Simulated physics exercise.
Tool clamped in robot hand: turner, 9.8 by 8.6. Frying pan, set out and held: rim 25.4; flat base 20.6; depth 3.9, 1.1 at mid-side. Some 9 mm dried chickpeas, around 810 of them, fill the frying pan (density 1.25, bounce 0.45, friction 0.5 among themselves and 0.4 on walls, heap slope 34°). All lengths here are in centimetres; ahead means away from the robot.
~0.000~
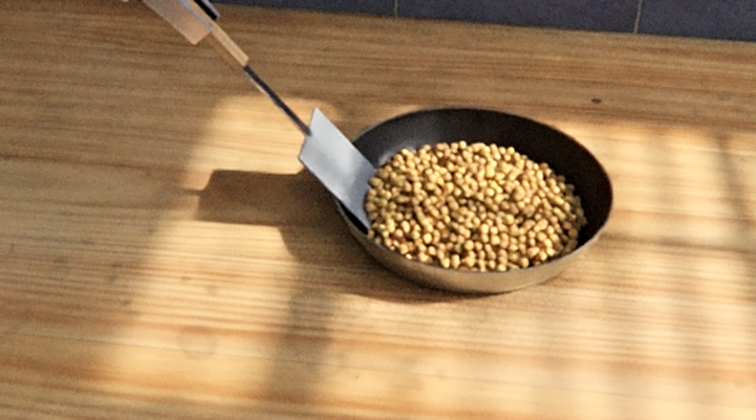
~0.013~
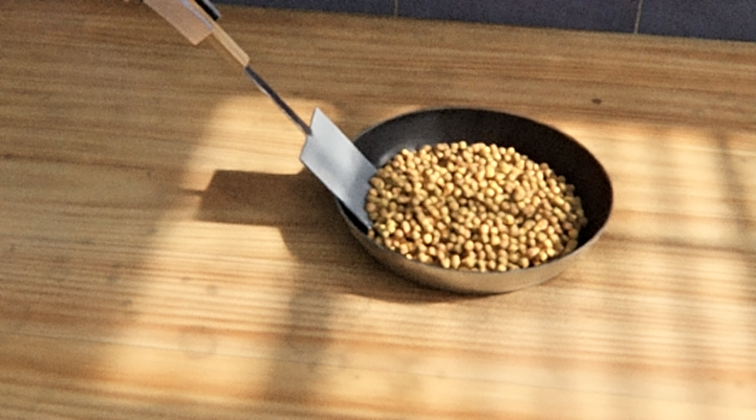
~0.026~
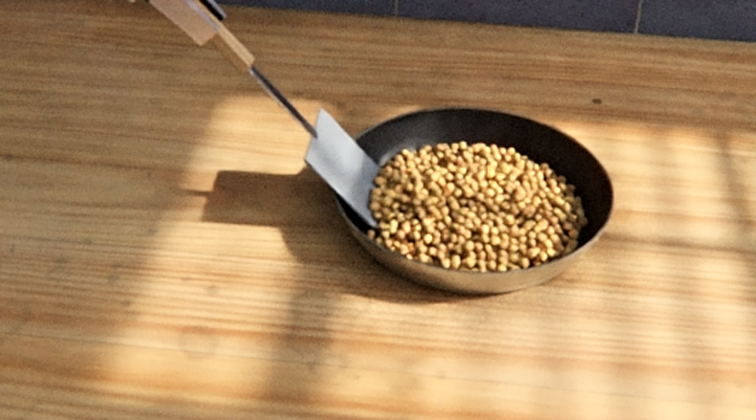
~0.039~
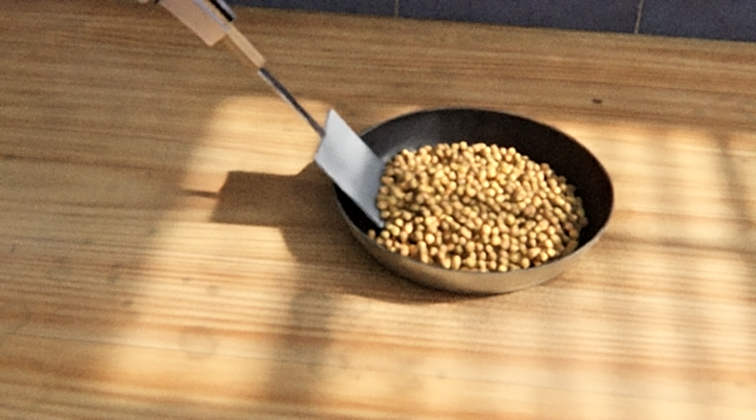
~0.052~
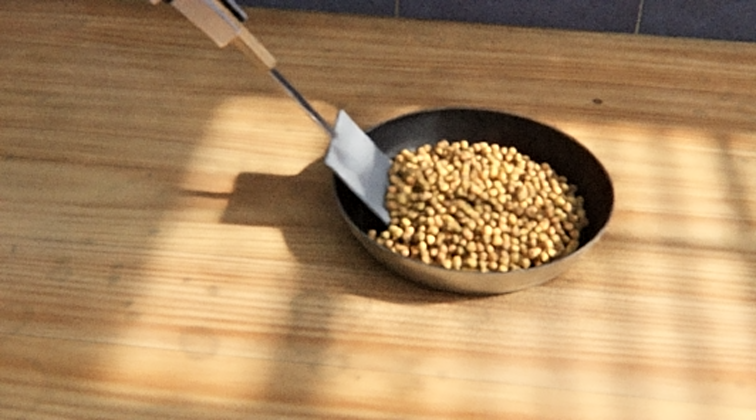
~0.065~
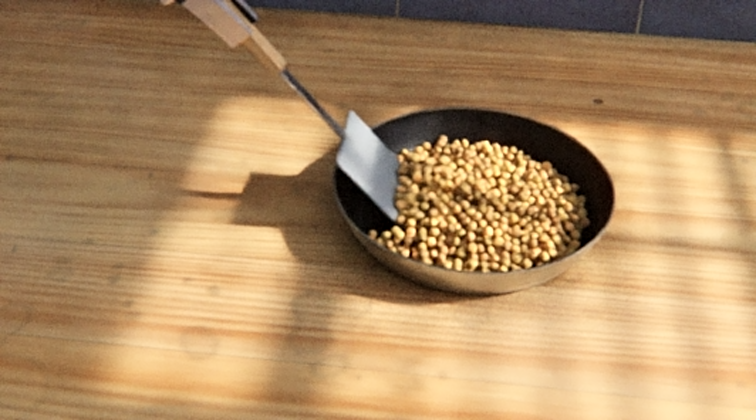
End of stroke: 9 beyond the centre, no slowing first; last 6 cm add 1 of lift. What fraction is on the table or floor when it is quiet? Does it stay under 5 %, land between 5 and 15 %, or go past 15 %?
It lands between 5 and 15 %.
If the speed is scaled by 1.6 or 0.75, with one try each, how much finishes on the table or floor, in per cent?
Roughly 20 per cent on the first try and 5 per cent on the second.
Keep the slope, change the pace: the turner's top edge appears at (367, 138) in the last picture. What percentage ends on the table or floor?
Estimate: Close to 25 %.
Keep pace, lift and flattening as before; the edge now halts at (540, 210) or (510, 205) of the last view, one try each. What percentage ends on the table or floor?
Close to 0 and close to 0 per cent, respectively.
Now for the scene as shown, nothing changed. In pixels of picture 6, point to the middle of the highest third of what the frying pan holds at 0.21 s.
I'd put it close to (541, 197).
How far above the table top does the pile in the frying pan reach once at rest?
5.5 cm.
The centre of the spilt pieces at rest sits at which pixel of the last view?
Close to (645, 226) in pixels.
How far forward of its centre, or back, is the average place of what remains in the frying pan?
The balance point is about 4.5 cm ahead.
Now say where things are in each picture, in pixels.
Turner top edge at (307, 132), sloping 49°; upper third of the load around (468, 201), from x 370 to 580, top at y 145; 812 in the frying pan, in the first picture.
Turner top edge at (308, 132), sloping 49°; upper third of the load around (468, 201), from x 370 to 580, top at y 145, in the second picture.
Turner top edge at (313, 133), sloping 49°; upper third of the load around (466, 201), from x 370 to 585, top at y 145, in the third picture.
Turner top edge at (322, 134), sloping 49°; upper third of the load around (460, 200), from x 370 to 585, top at y 145, in the fourth picture.
Turner top edge at (333, 135), sloping 49°; upper third of the load around (459, 196), from x 370 to 585, top at y 145, in the fifth picture.
Turner top edge at (344, 136), sloping 49°; upper third of the load around (464, 195), from x 370 to 585, top at y 140; 812 in the frying pan, in the sixth picture.
By 0.14 s, sloping 49°, highest piece 5 above the table; 812 in the frying pan.
By 0.21 s, sloping 49°, highest piece 5 above the table; 812 in the frying pan.
By 0.45 s, sloping 49°, highest piece 6 above the table; 743 in the frying pan, 61 on the table or floor, 8 on the blade or in flight.
By 1.50 s, sloping 49°, highest piece 5 above the table; 739 in the frying pan, 73 on the table or floor.
Final count, 739 in the frying pan, 73 on the table or floor. That is 9 % on the table or floor.
